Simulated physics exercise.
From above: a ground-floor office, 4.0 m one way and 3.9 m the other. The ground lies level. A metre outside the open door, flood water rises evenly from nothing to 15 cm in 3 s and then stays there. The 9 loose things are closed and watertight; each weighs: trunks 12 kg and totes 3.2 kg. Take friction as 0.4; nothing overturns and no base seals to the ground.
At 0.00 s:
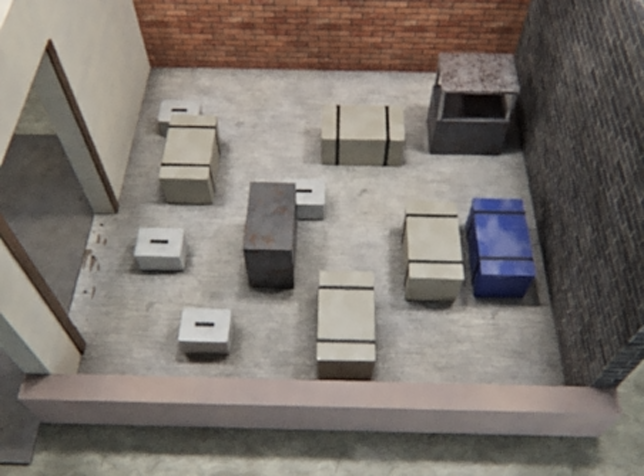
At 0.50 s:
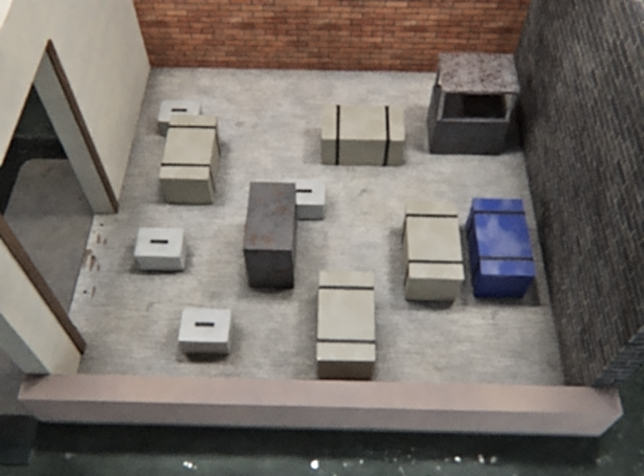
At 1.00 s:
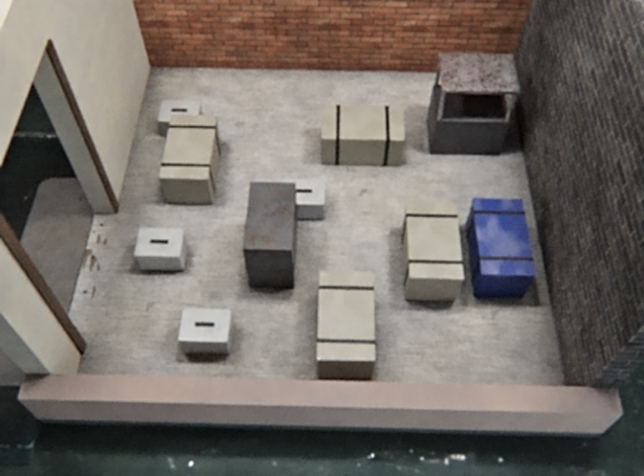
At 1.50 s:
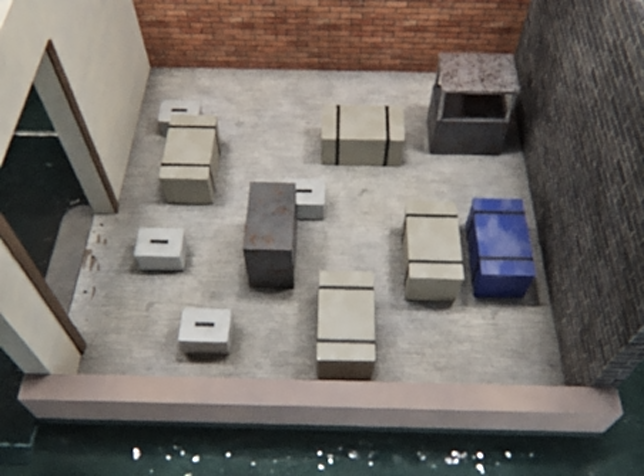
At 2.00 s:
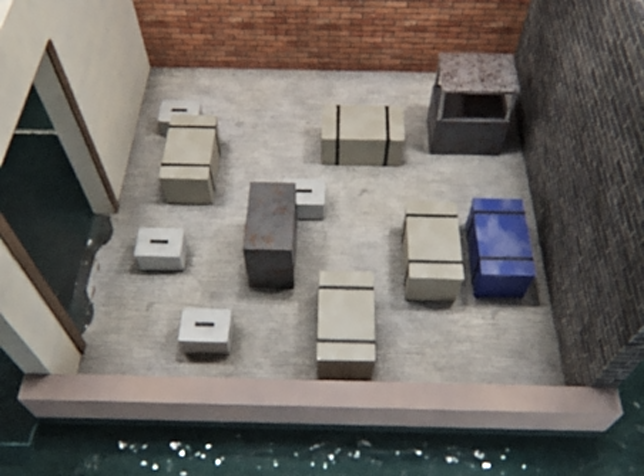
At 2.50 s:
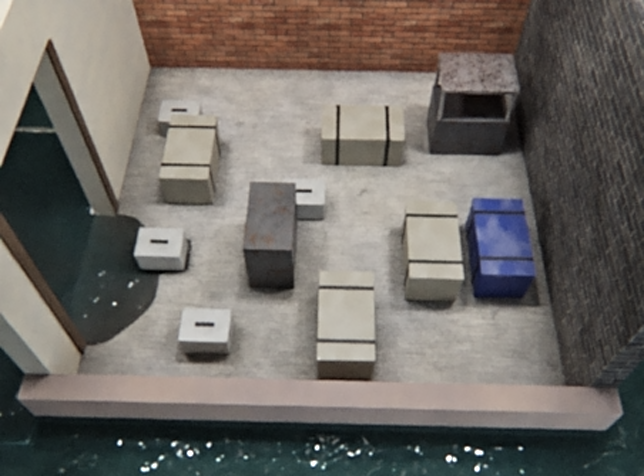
Dark water spreading across the ground outside a room of trunks and boxes, then spilling through the left doorway onto the floor.
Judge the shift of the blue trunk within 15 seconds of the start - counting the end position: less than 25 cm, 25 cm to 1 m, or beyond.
The blue trunk gets carried off.
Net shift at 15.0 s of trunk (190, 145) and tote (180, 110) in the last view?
In turn: 100 cm, 40 cm.
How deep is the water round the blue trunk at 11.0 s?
About 7 cm.
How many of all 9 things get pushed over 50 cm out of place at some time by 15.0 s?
9 of them.
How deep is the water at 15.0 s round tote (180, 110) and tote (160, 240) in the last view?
About 11 and 8 cm.
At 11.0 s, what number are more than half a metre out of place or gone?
7 of them.
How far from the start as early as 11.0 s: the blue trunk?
About 80 cm.
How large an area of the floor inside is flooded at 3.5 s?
Roughly 2.0 m2.
After 3.5 s the blue trunk is near (503, 235), 0.0 m from its start, aground; 0 afloat.
After 6.8 s the blue trunk is near (503, 235), 0.0 m from its start, aground; 3 afloat.
After 11.0 s the blue trunk is near (458, 158), 0.9 m from its start, afloat; 9 afloat.
After 15.0 s the blue trunk is near (328, 223), 1.5 m from its start, afloat; 9 afloat.
